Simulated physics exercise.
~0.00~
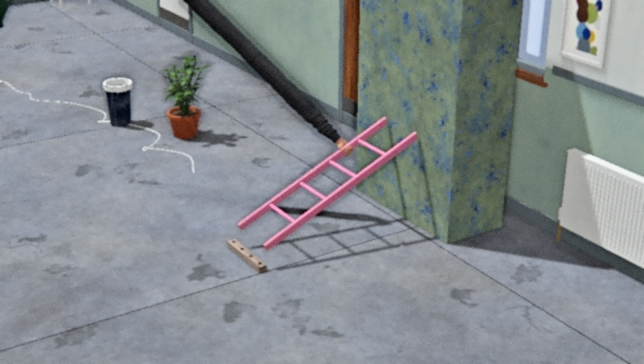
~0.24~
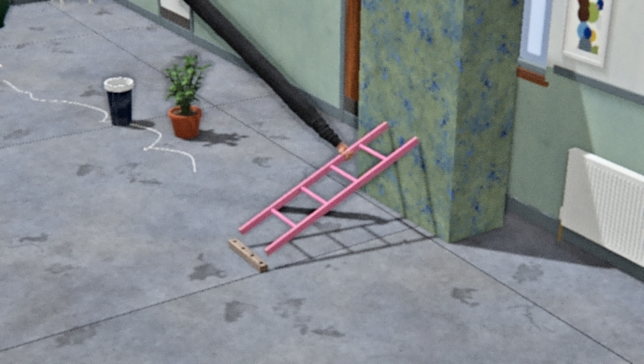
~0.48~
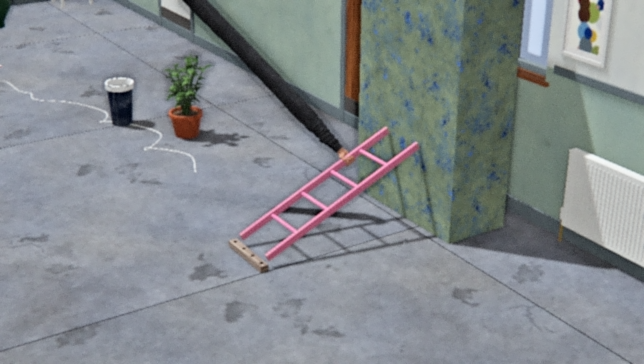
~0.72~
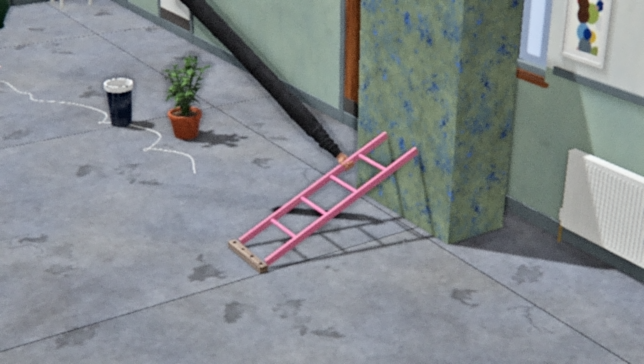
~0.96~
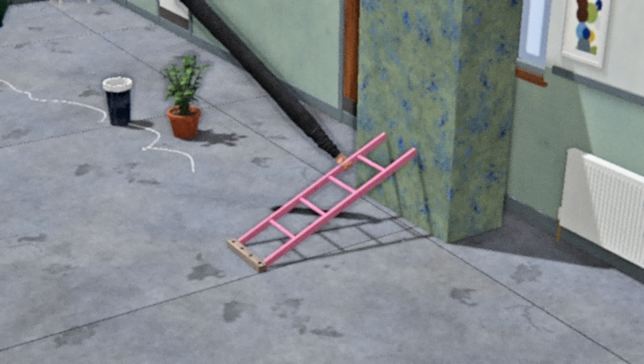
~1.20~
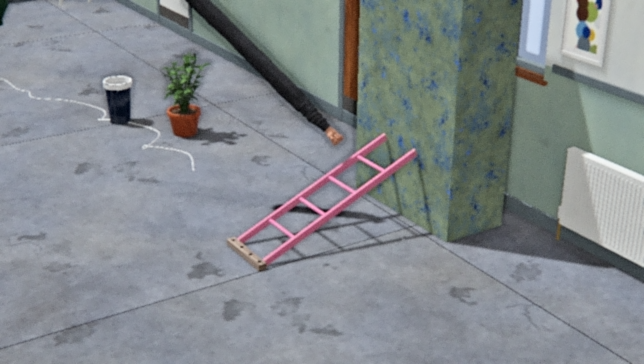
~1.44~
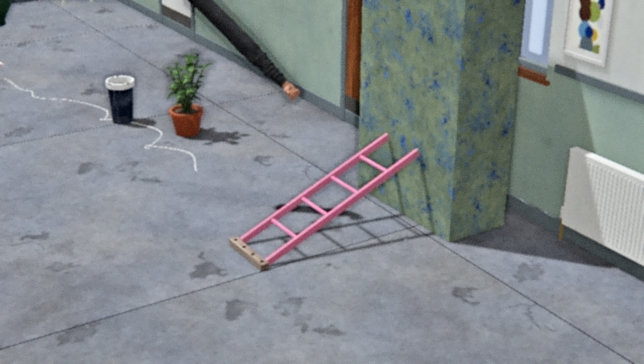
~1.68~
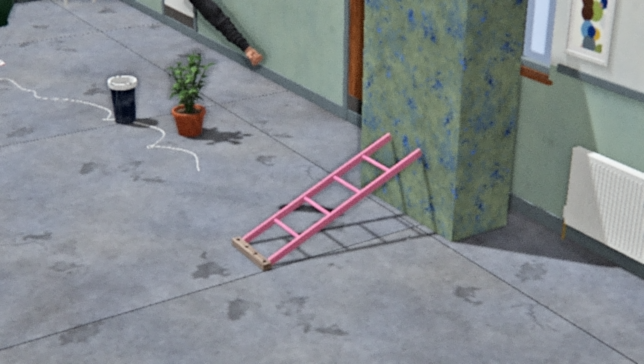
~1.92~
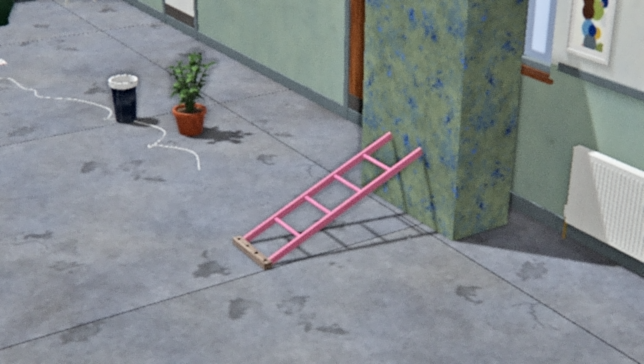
On a grey floor, a hand lowers a pink ladder against a pillar and withdraws, leaving it leaning.
